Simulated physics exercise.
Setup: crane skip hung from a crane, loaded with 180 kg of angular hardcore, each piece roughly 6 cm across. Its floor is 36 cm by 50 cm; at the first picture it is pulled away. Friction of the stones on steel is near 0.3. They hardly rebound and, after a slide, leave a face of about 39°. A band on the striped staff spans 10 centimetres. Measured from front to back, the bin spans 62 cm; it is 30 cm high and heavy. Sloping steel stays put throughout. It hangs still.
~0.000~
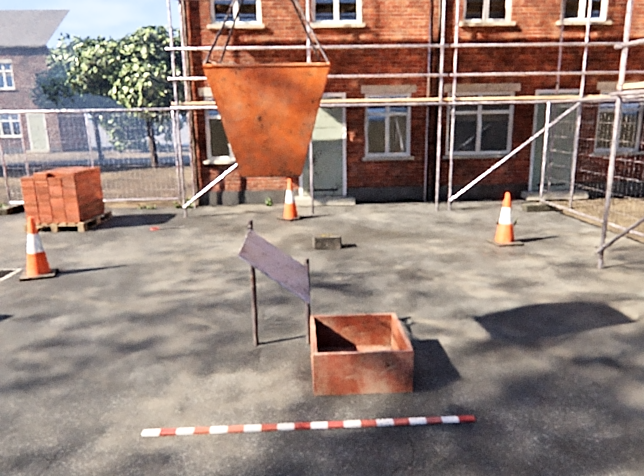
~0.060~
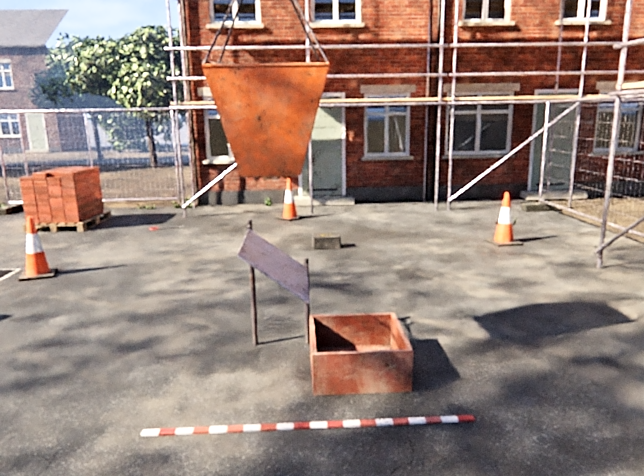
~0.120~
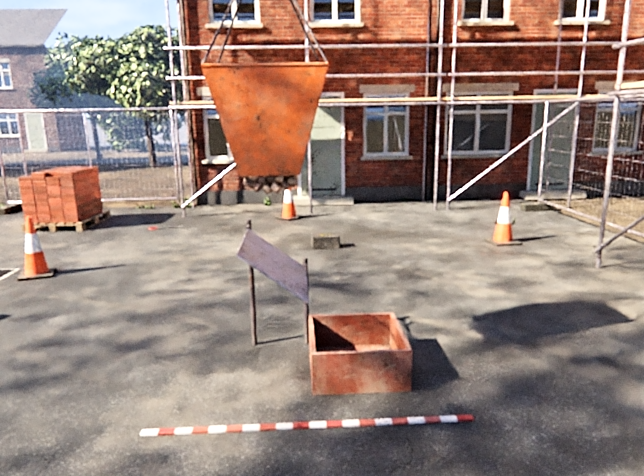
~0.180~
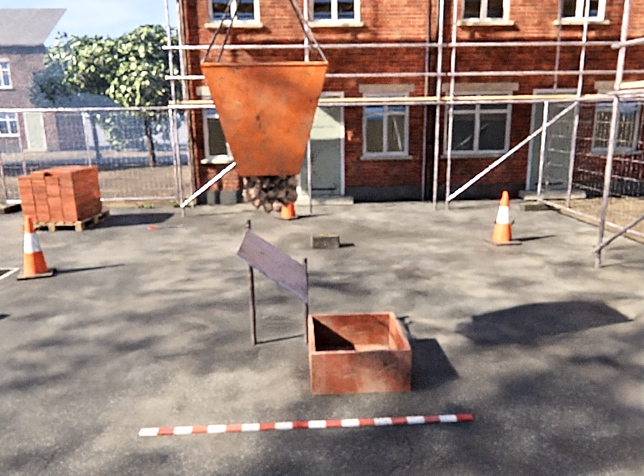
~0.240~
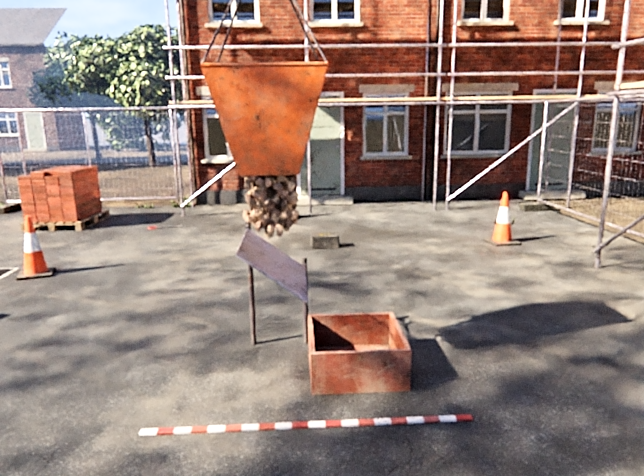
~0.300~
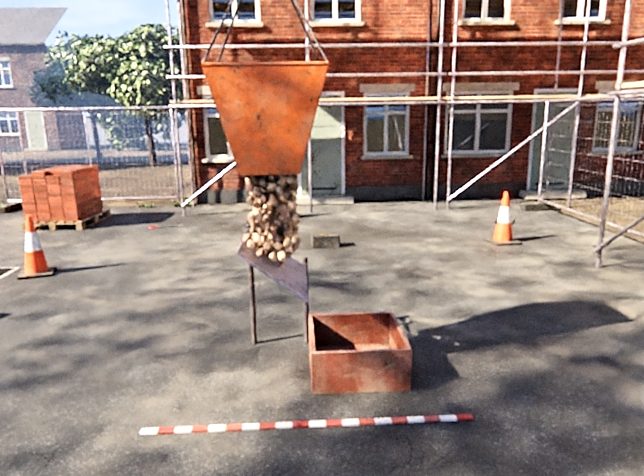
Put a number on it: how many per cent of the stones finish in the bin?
Around 60 per cent finish in the bin.
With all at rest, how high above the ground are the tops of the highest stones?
Max stone height at rest approx 34 cm.
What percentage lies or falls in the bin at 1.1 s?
About 60 per cent of it.
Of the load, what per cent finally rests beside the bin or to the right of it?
40 in a hundred, roughly.
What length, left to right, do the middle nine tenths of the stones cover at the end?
Horizontal spread approx 70 cm.
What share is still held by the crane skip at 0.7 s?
Roughly 0 percent is held.
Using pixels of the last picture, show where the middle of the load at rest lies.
Pixel position of the middle approx (369, 358).
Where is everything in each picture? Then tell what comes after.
In the first frame, the outlet is at (271, 168); nothing has dropped yet.
In the second frame, the outlet is at (270, 168); 3 % is out.
In the third frame, outlet at (269, 167), the stream shows down to (271, 187); 91 % still inside.
In the fourth frame, outlet at (269, 167), the stream shows down to (276, 204); 82 % still inside.
In the fifth frame, outlet at (269, 167), the stream shows down to (277, 227); 72 % still inside.
In the sixth frame, outlet at (270, 167), the stream shows down to (279, 253); 61 % still inside.
After 0.7 s, 0 % in the crane skip, 38 % on the steel, 16 % falling or lying left of the bin, 34 % falling or lying in the bin, 12 % falling or lying beside or right of the bin; the stones farthest right are at (391, 351).
After 1.1 s, 0 % in the crane skip, 2 % on the steel, 4 % falling or lying left of the bin, 58 % falling or lying in the bin, 36 % falling or lying beside or right of the bin; the stones farthest right are at (431, 336).
After 1.7 s, 0 % in the crane skip, 2 % falling or lying left of the bin, 60 % falling or lying in the bin, 38 % falling or lying beside or right of the bin; the stones farthest right are at (473, 337).
After 2.6 s, 0 % in the crane skip, 2 % falling or lying left of the bin, 60 % falling or lying in the bin, 38 % falling or lying beside or right of the bin; the stones farthest right are at (474, 337).
After 4.5 s, 0 % in the crane skip, 2 % left of the bin, 60 % in the bin, 38 % beside or right of the bin; the stones farthest right are at (474, 337).
